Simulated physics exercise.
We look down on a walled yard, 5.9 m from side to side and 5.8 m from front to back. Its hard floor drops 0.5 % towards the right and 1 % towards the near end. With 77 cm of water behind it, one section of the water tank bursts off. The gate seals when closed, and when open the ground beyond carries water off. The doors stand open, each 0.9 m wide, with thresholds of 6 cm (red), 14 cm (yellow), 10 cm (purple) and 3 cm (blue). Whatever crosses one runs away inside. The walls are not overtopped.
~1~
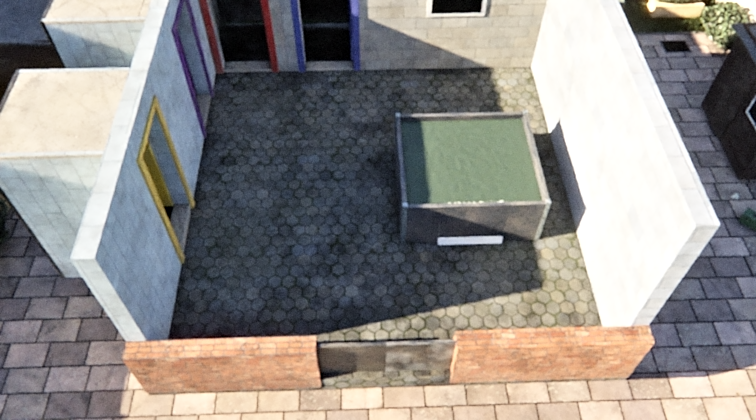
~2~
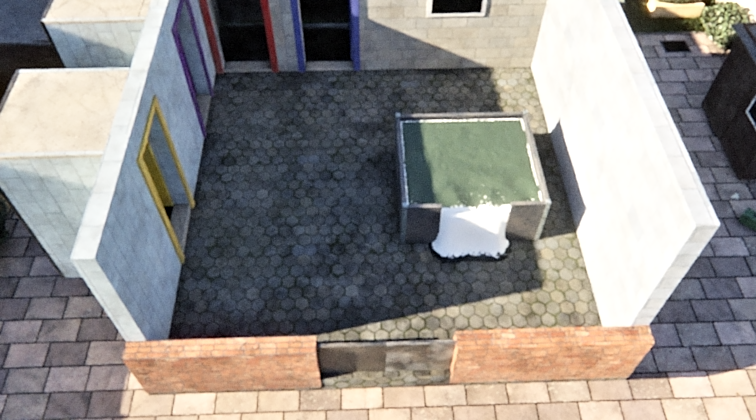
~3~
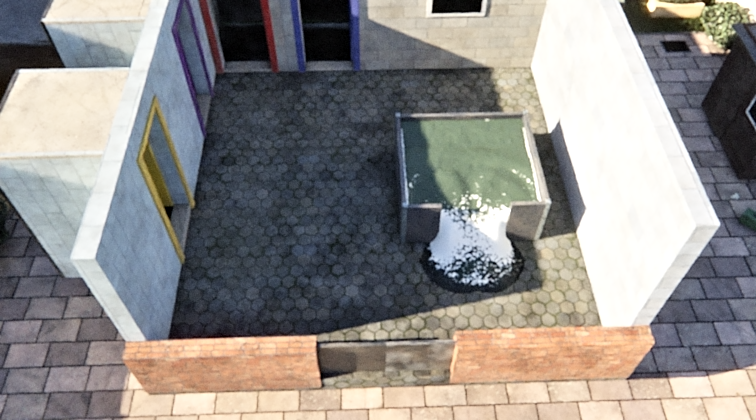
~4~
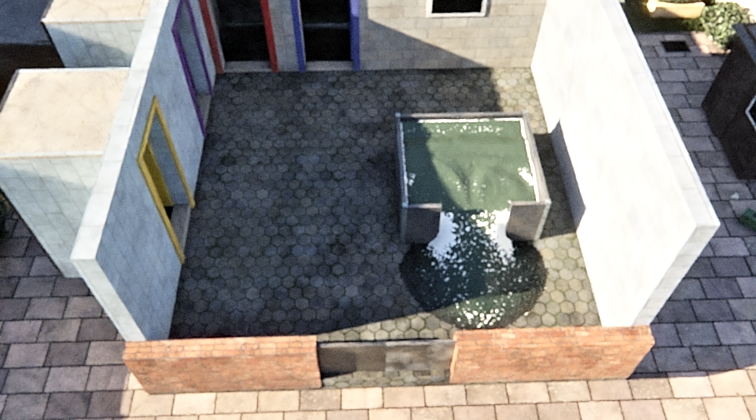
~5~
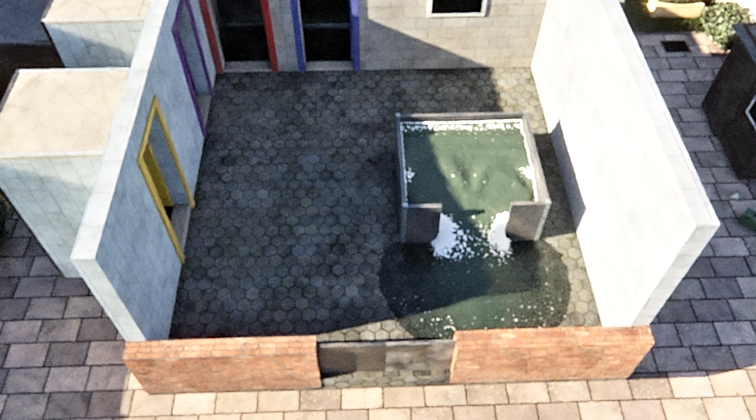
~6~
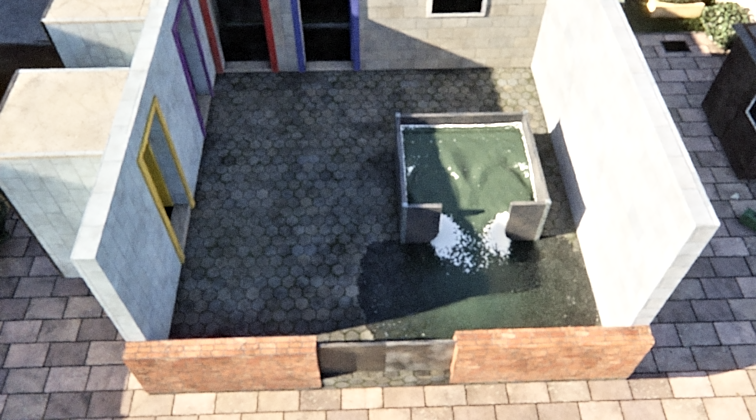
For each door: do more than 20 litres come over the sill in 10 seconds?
Within that time: At the red door it goes over the limit; at the yellow door it does not reach the limit; at the purple door it keeps below the limit; at the blue door it goes over the limit.
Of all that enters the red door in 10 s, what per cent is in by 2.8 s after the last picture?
About 0 per cent.
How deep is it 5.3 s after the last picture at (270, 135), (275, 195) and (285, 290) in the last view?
Roughly 4, 6 and 4 cm, in turn.
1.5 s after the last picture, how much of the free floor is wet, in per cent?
Near 30 per cent is wet.
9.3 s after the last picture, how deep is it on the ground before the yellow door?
Roughly 5.5 cm deep.
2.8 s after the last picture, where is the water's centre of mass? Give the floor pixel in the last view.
Near (433, 248).
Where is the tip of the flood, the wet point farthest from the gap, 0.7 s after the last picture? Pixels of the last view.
Around (261, 363).
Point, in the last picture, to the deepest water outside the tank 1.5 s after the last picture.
Around (601, 353).
Then, 0.7 s after the last picture water covers 20 % of the floor and is deepest (60 cm) near (601, 353); red door not reached, yellow door not reached, purple door not reached, blue door not reached.
Then, 1.5 s after the last picture water covers 30 % of the floor and is deepest (43 cm) near (601, 353); red door not reached, yellow door not reached, purple door not reached, blue door not reached.
Then, 2.8 s after the last picture water covers 50 % of the floor and is deepest (31 cm) near (494, 356); red door not reached, yellow door 12 cm at the sill, 0 L in, purple door not reached, blue door not reached.
Then, 5.3 s after the last picture water covers 90 % of the floor and is deepest (19 cm) near (478, 344); red door 9 cm at the sill, 7 L in, yellow door 10 cm at the sill, 0 L in, purple door 4 cm at the sill, 0 L in, blue door 6 cm at the sill, 1 L in.
Then, 9.3 s after the last picture water covers 100 % of the floor and is deepest (12 cm) near (453, 358); red door 8 cm at the sill, 51 L in, yellow door 6 cm at the sill, 0 L in, purple door 10 cm at the sill, 1 L in, blue door 7 cm at the sill, 50 L in.
